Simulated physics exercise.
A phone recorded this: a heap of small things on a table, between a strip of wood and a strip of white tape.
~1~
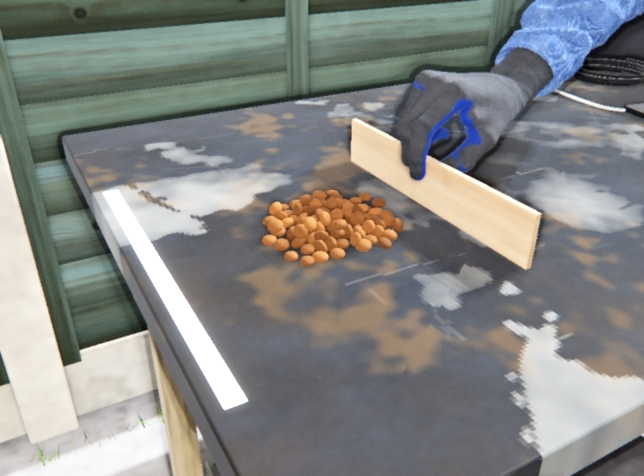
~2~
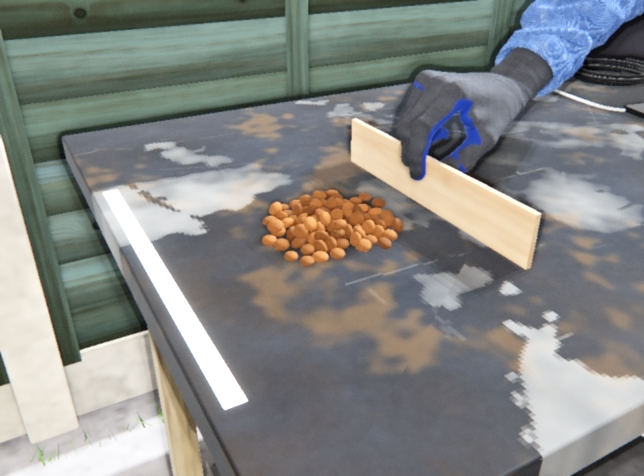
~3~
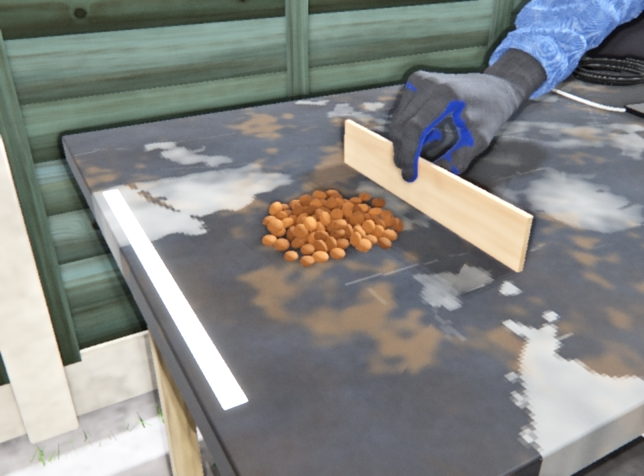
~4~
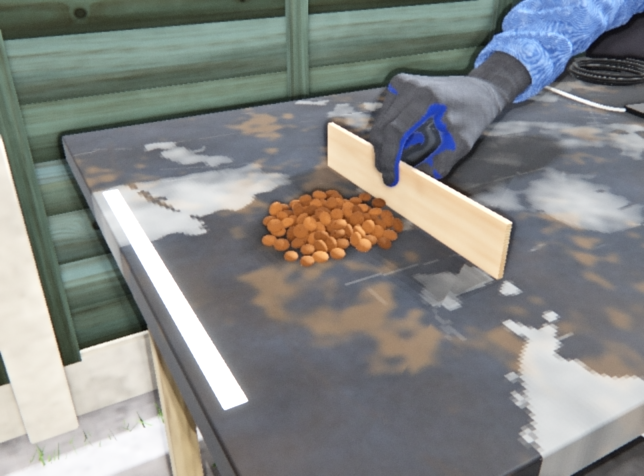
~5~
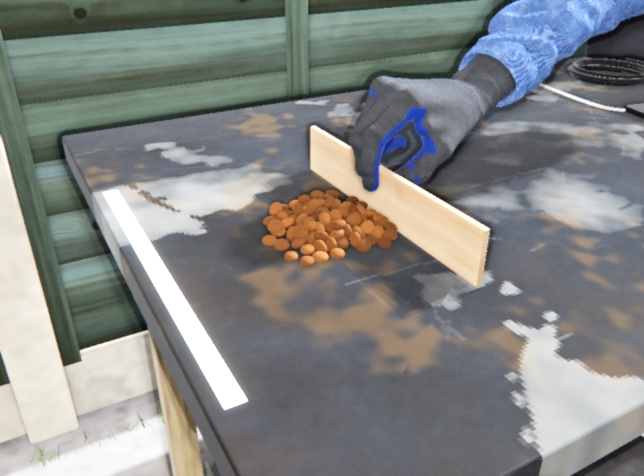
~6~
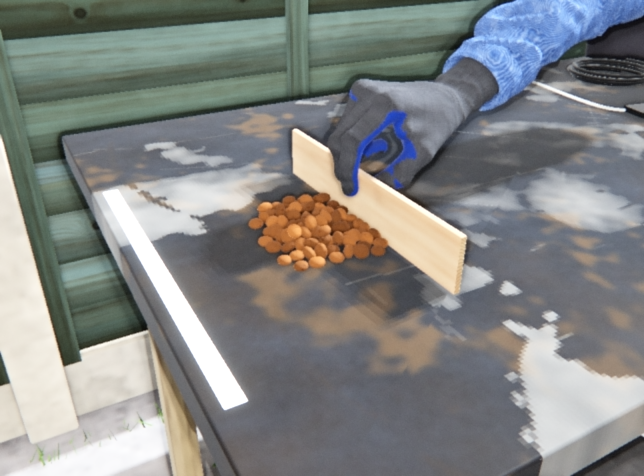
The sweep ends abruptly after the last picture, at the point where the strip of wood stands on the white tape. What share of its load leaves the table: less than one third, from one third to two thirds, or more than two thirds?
More than two thirds.
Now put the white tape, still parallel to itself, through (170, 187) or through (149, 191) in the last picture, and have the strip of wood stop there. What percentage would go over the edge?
10 % and 40 %, roughly.
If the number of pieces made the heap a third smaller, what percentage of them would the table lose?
Roughly 90 percent.
Just after the last frame, strip of wood still moving, near (257, 196); heap all on the table, its front near (172, 263).
A moment on, strip of wood stopped at the white tape; heap the larger part over the edge.
Further on, strip of wood stopped at the white tape; heap almost all over the edge.
When it is over, strip of wood stopped at the white tape; heap almost all over the edge.
